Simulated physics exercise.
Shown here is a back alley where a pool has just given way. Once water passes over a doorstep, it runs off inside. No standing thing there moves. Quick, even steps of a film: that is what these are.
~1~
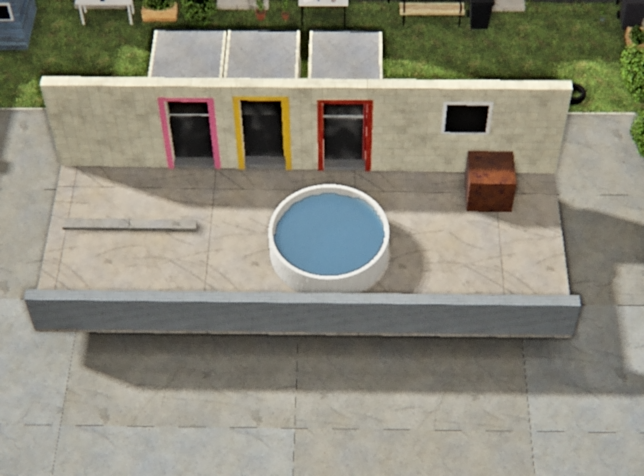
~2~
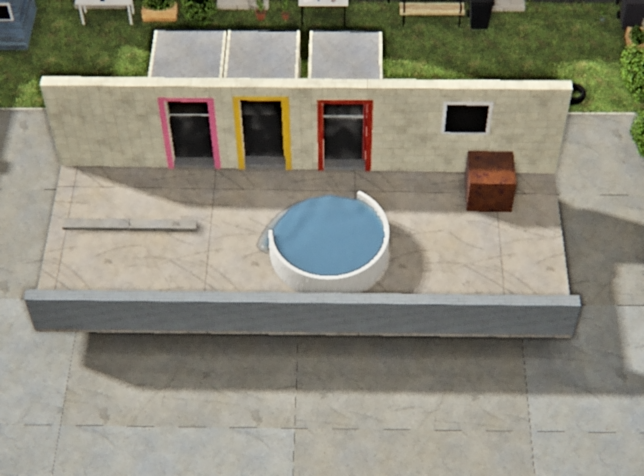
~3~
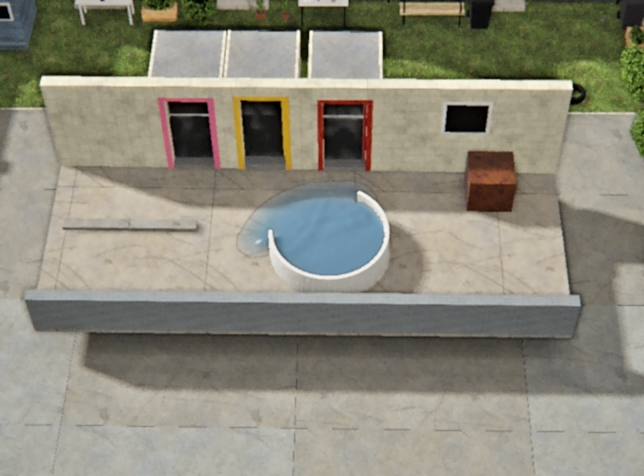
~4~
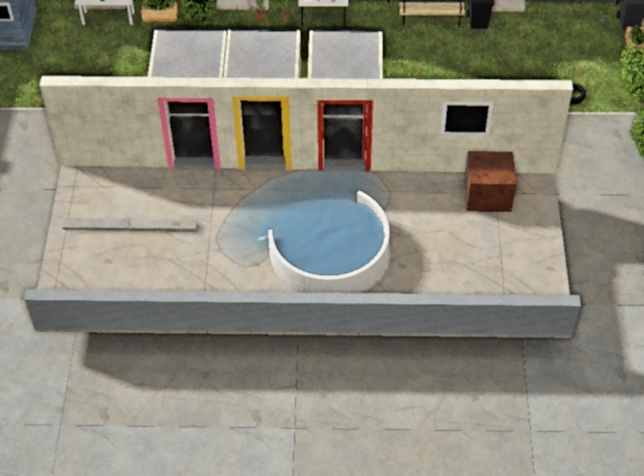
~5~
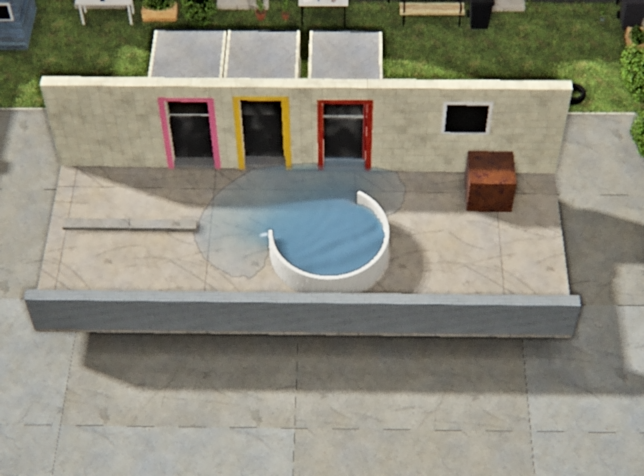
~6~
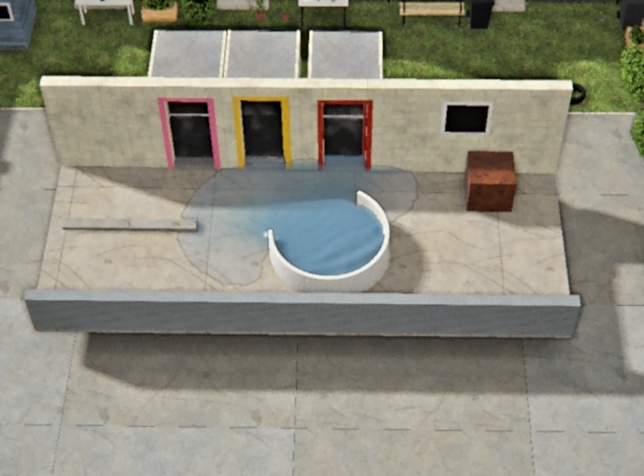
Water pouring through a gap in a round white tank's far side, spreading across paving toward coloured doorways and leftward.
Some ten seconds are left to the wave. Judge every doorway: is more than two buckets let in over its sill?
My call: The red door goes past two, the yellow door goes past two, the pink door goes past two.
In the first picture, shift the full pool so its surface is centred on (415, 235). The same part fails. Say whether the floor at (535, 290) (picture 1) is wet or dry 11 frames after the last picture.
Outcome at that point: Left alone.
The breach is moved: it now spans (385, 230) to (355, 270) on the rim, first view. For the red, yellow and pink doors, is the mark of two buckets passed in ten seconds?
Result - red door does not reach it, yellow door does not reach it, pink door does not reach it.
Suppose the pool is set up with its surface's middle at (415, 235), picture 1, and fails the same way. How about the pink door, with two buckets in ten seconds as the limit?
Going door by door, the pink door misses the mark.
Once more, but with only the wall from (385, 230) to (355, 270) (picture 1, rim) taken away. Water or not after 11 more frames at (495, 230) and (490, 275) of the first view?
Well, the first place would be submerged and the second one submerged.
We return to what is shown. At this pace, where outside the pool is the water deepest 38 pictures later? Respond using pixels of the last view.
That spot is close to (457, 191).
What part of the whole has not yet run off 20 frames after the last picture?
Some 72 per cent has not gone.
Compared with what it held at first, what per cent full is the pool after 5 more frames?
Estimate: Close to 52 %.
A moment on, water covers 35 % of the floor; the red door far over two buckets in, the yellow door under two buckets in, the pink door under two buckets in.
Next, water covers 40 % of the floor; the red door far over two buckets in, the yellow door over two buckets in, the pink door over two buckets in.
Then, water covers 40 % of the floor; the red door far over two buckets in, the yellow door far over two buckets in, the pink door over two buckets in.
Later, water covers 60 % of the floor; the red door far over two buckets in, the yellow door far over two buckets in, the pink door over two buckets in.
In the end, water covers 80 % of the floor; the red door far over two buckets in, the yellow door far over two buckets in, the pink door over two buckets in.
